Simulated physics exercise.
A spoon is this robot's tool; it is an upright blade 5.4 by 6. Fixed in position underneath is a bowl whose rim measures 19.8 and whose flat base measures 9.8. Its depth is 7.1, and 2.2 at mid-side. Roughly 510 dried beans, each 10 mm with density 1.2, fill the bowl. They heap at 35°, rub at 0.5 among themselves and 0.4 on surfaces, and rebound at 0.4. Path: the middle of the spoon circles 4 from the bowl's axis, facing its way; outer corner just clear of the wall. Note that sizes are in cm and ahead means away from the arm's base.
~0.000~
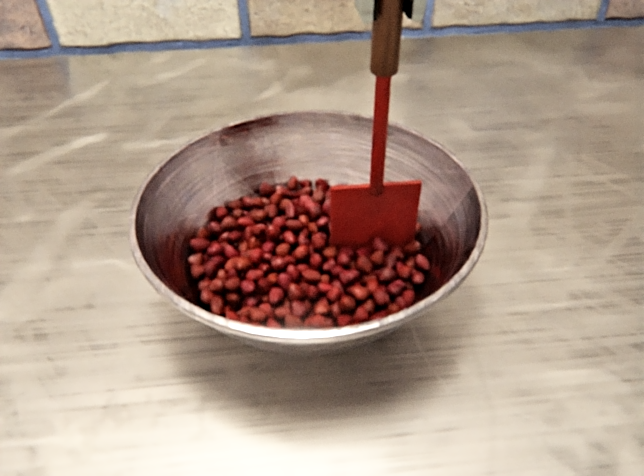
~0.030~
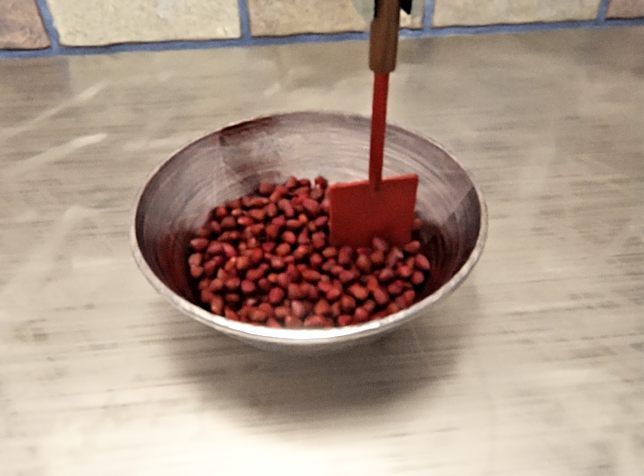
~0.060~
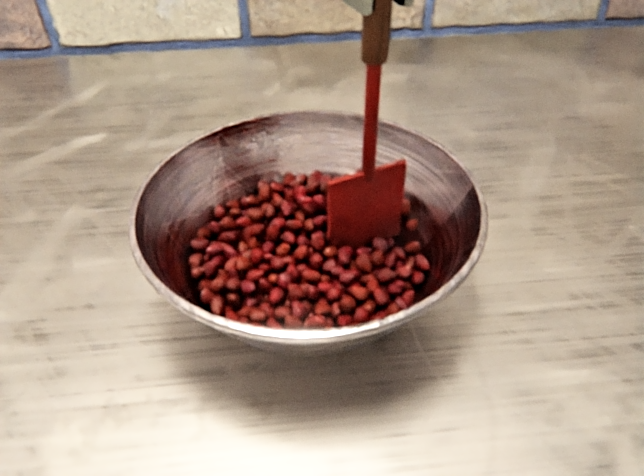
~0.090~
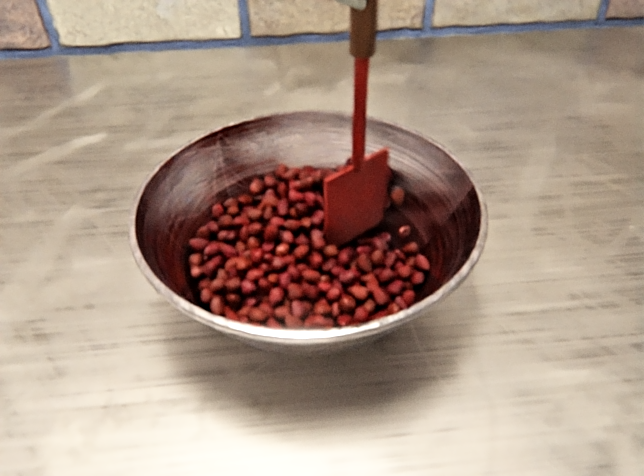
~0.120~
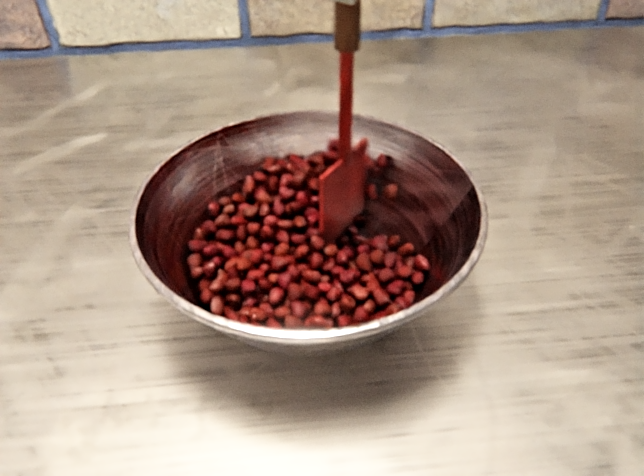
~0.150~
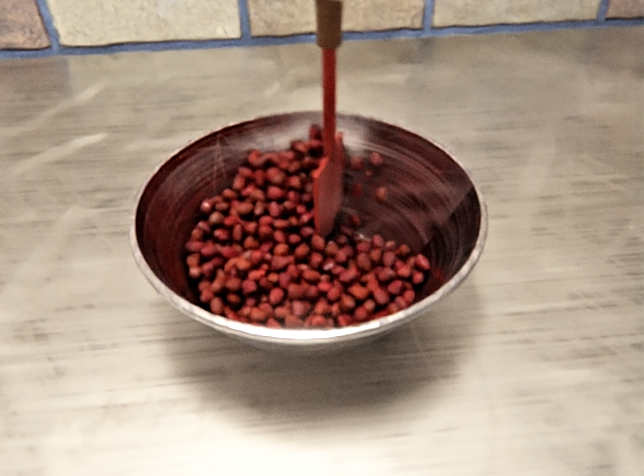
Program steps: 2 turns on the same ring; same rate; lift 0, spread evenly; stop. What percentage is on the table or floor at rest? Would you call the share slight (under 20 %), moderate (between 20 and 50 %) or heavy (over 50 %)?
I would call it slight.
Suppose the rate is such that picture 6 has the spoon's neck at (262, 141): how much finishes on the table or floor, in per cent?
It comes to around 40 percent.
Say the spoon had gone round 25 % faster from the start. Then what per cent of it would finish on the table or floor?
I'd expect about 15 %.
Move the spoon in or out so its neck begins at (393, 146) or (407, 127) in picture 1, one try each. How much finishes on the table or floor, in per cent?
10 and 0 per cent.
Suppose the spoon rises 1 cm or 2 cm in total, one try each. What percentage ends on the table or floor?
Around 5 percent, then 0 percent.
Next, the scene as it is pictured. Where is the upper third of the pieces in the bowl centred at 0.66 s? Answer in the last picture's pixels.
About (412, 224) in the last picture.
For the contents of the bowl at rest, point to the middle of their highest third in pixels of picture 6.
(363, 191).
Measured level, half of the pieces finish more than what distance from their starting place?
About 8 centimetres.
After 0.66 s, 323° round, highest piece 9 above the table; 503 in the bowl, 6 on the table or floor.
After 1.17 s, 221° round, highest piece 9 above the table; 480 in the bowl, 15 on the table or floor, 14 in flight or on the tool.
After 1.63 s, 0° round, highest piece 7 above the table; 446 in the bowl, 63 on the table or floor.
After 2.33 s, 0° round, highest piece 7 above the table; 446 in the bowl, 63 on the table or floor.
In the end, 446 in the bowl, 63 on the table or floor. That is 12 % on the table or floor.
